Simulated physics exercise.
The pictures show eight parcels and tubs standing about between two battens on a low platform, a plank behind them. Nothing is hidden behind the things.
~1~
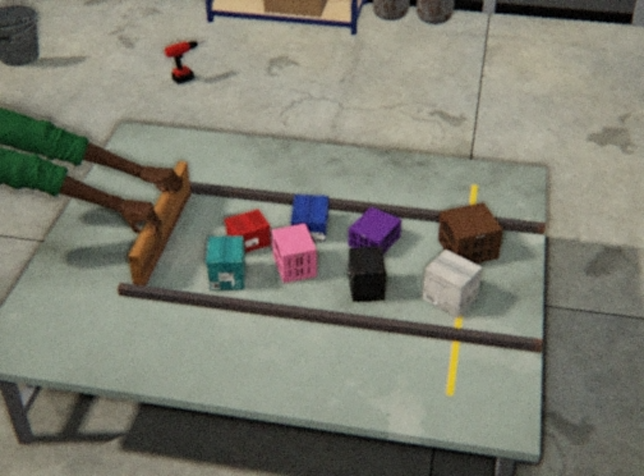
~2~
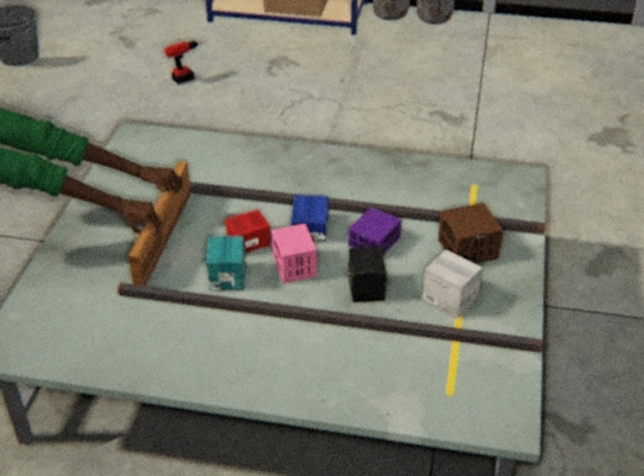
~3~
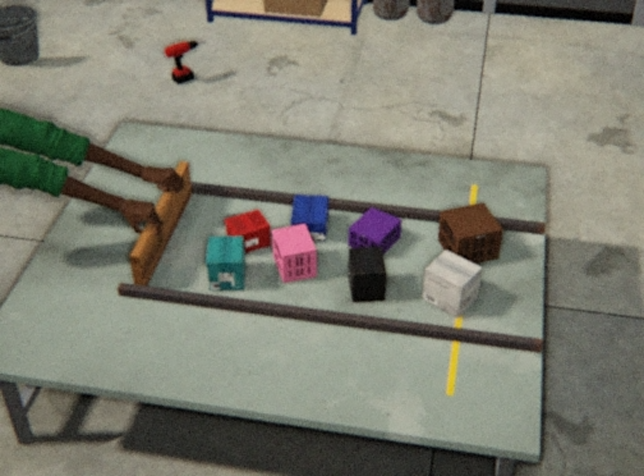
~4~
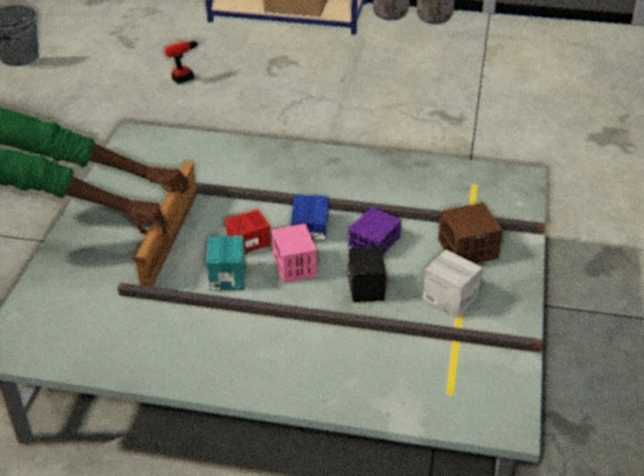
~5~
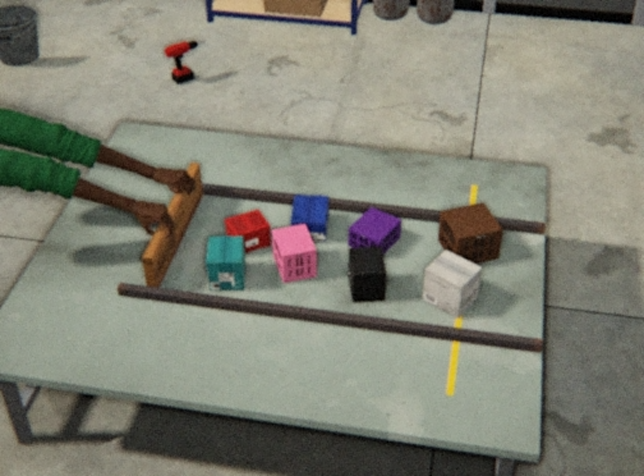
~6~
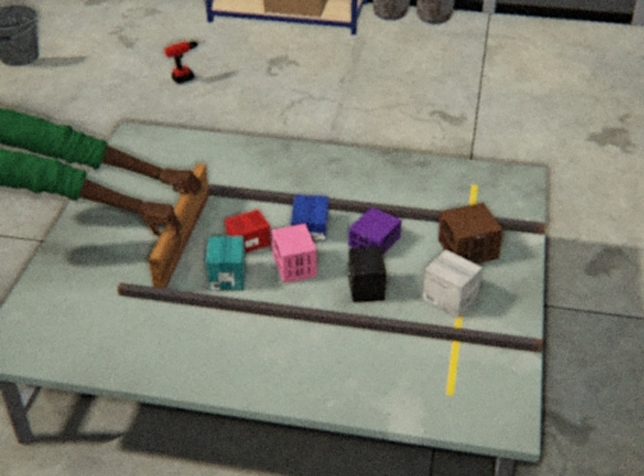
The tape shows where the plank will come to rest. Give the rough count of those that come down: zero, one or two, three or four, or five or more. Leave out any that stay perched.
The number that fall off is one or two.
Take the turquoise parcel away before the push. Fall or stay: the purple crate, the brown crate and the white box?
The purple crate does not fall, the brown crate tumbles off, the white box goes over.
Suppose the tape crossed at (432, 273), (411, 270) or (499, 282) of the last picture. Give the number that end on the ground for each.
It would be 0, 0 and 4.
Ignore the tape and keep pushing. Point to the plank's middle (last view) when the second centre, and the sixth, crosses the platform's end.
First at (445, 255), next at (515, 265).
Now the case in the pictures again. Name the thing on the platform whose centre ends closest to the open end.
It is the purple crate.
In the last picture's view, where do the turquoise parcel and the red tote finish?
First (479, 300), then (491, 256).
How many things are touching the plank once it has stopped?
3 of them.
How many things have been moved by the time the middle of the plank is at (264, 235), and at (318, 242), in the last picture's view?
By then 4, and 6.
Early on, none off yet; brown crate at rest near (470, 235); white box at rest near (452, 284); black box travelled a little near (378, 276).
Finally, the number that fall off is one or two; lost, white box and brown crate.
